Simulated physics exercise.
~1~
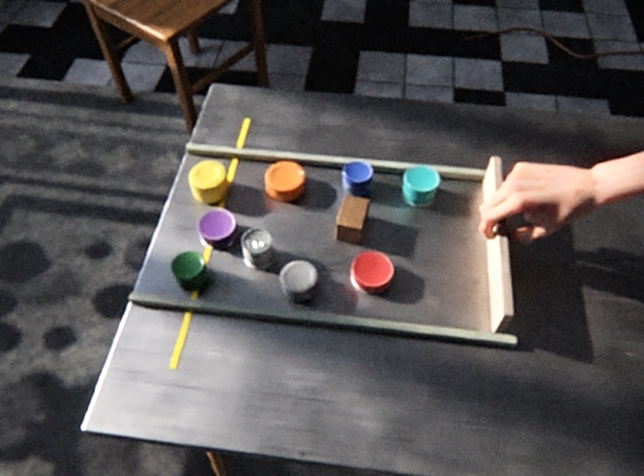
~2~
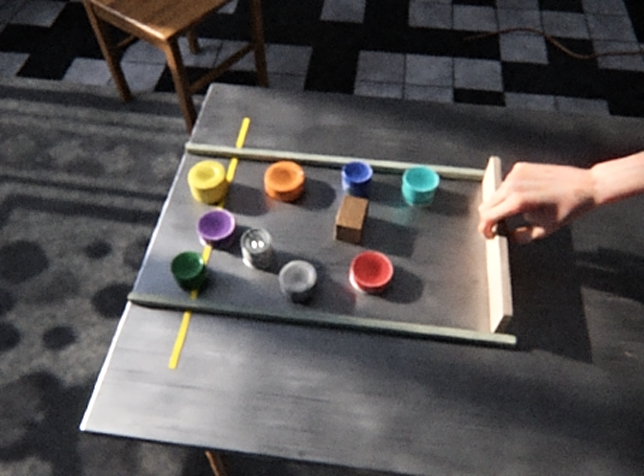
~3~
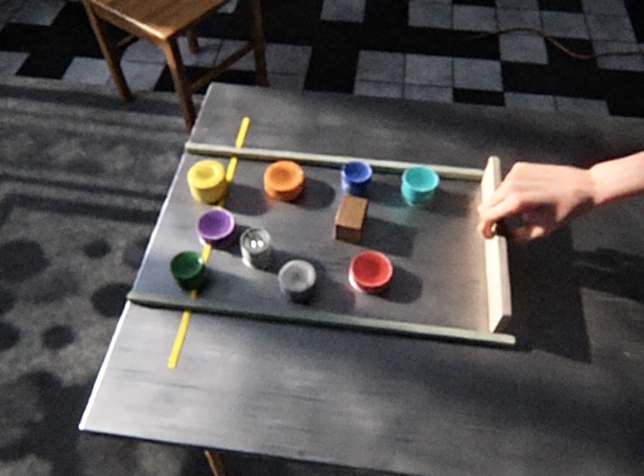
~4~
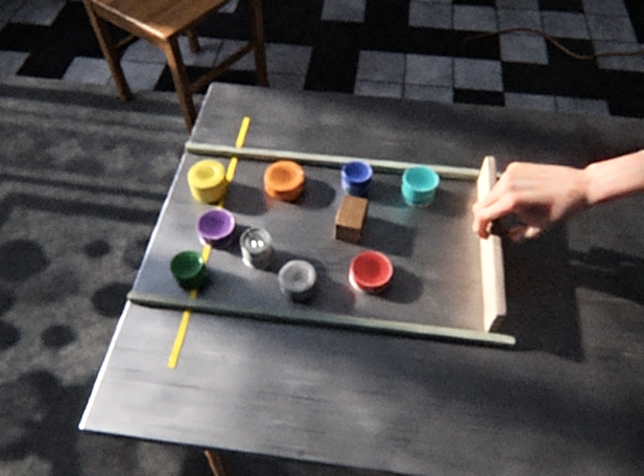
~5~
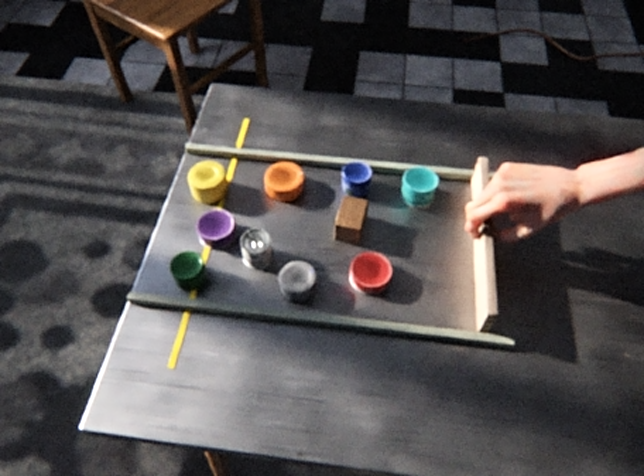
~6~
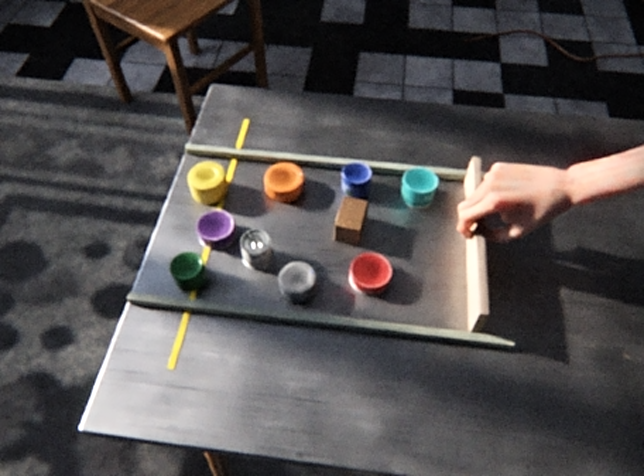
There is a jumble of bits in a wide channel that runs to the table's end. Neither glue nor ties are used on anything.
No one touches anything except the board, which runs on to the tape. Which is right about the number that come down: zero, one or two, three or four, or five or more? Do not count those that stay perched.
After the sweep, the pieces gone from the top come to one or two, as it turns out.
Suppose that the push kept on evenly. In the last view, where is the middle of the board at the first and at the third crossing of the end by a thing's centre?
First about (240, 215), next about (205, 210).
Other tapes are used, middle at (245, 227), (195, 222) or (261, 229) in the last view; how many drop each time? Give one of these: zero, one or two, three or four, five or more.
In turn: No fall at all, 5 or more, none at all.
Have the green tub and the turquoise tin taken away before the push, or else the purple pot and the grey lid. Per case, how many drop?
Tally per try: 2 / 1.
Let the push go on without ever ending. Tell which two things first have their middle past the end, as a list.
First the yellow lid, next the purple pot.
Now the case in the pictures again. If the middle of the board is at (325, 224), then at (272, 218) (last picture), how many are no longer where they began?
So 6, and at the other place 9.
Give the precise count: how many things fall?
The count is 2.
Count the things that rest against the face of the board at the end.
The count comes out at 4.
Soon after, none off yet; yellow lid at rest near (209, 183); green tub at rest near (189, 271); purple pot at rest near (217, 230).
Then, none off yet; yellow lid moved about its own width near (186, 183); green tub at rest near (189, 271); purple pot moved about its own width near (191, 215).
By the end, the number that fall off is one or two; fallen, purple pot and yellow lid.
